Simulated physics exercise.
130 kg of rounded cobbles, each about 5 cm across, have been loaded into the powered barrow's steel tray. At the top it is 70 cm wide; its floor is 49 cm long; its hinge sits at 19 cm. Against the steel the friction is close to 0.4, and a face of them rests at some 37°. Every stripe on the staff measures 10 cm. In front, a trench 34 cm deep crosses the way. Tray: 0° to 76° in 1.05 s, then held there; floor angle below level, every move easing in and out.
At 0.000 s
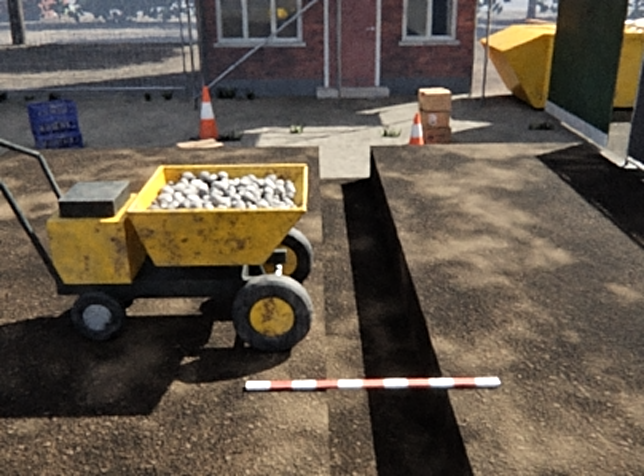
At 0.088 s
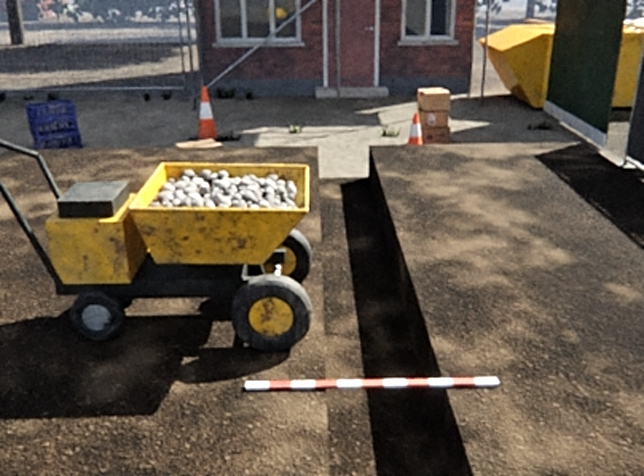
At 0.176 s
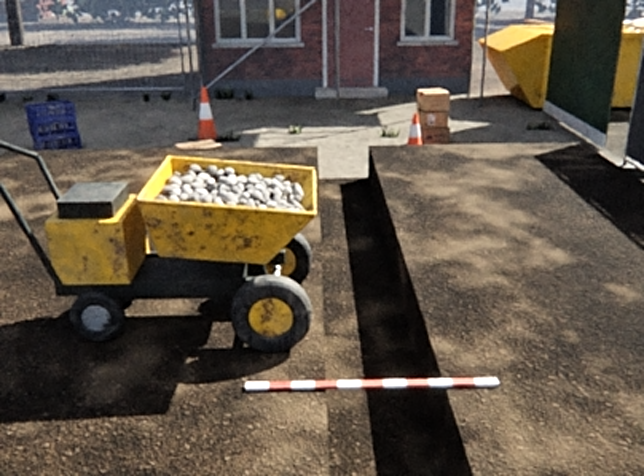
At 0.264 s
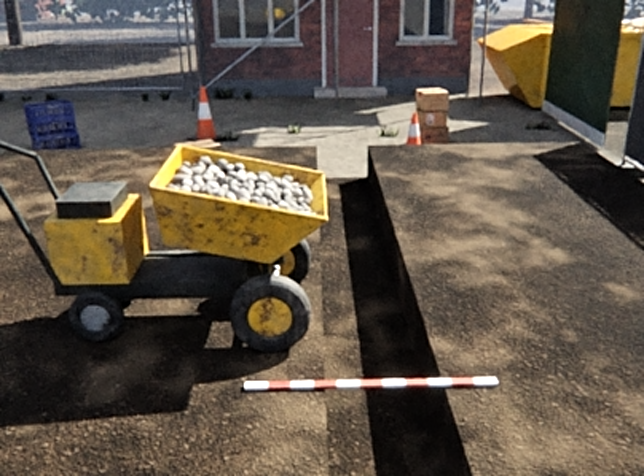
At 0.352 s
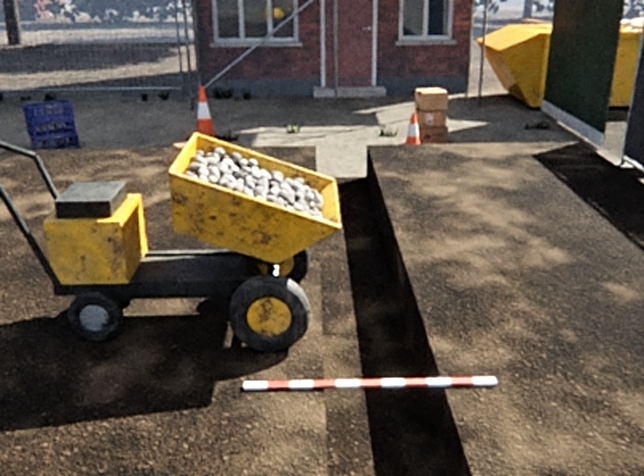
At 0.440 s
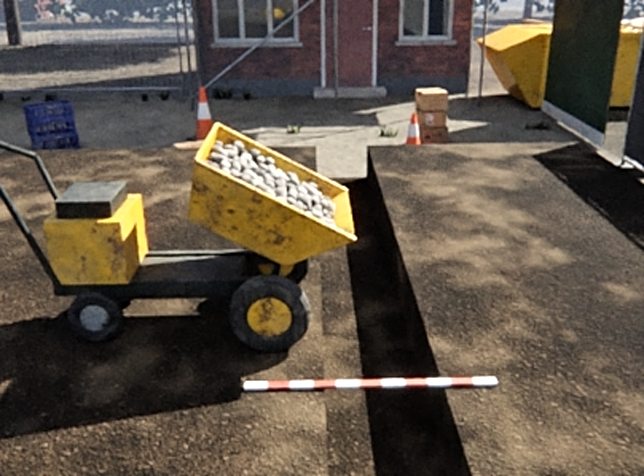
In a sunlit yard before a red-brick building with fencing, seen from slightly above by a still camera, a dark trench runs through brown ground. At left stands a yellow-and-black powered barrow loaded with pale grey stones, with a red-and-white staff lying in front and orange cones behind. The yellow tray, level at first, tilts gradually then faster, its rear rising and its lip lowering rightward, carrying the stones with it.
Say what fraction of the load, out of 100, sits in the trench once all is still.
About 64 out of 100.
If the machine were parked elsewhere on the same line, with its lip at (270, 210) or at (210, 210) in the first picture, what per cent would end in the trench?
95 %, then 95 %.
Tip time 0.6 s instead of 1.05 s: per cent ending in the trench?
Probably about 45 in a hundred.
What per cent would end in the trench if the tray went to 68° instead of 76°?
I'd guess some 65 in a hundred.
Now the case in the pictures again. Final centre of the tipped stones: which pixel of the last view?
I'd point somewhere around (407, 353).
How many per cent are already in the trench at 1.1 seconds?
Close to 30 per cent at that time.
After 0.8 s the floor is at 64°; 100 % in the tray; the foremost stones are at (387, 265).
After 1.1 s the floor is at 76°; 51 % in the tray, 28 % in the trench, 21 % past the trench; the foremost stones are at (483, 305).
After 1.5 s the floor is at 76°; 16 % in the tray, 48 % in the trench, 36 % past the trench; the foremost stones are at (572, 305).
After 3.5 s the floor is at 76°; 0 % in the tray, 64 % in the trench, 36 % past the trench; the foremost stones are at (624, 291).
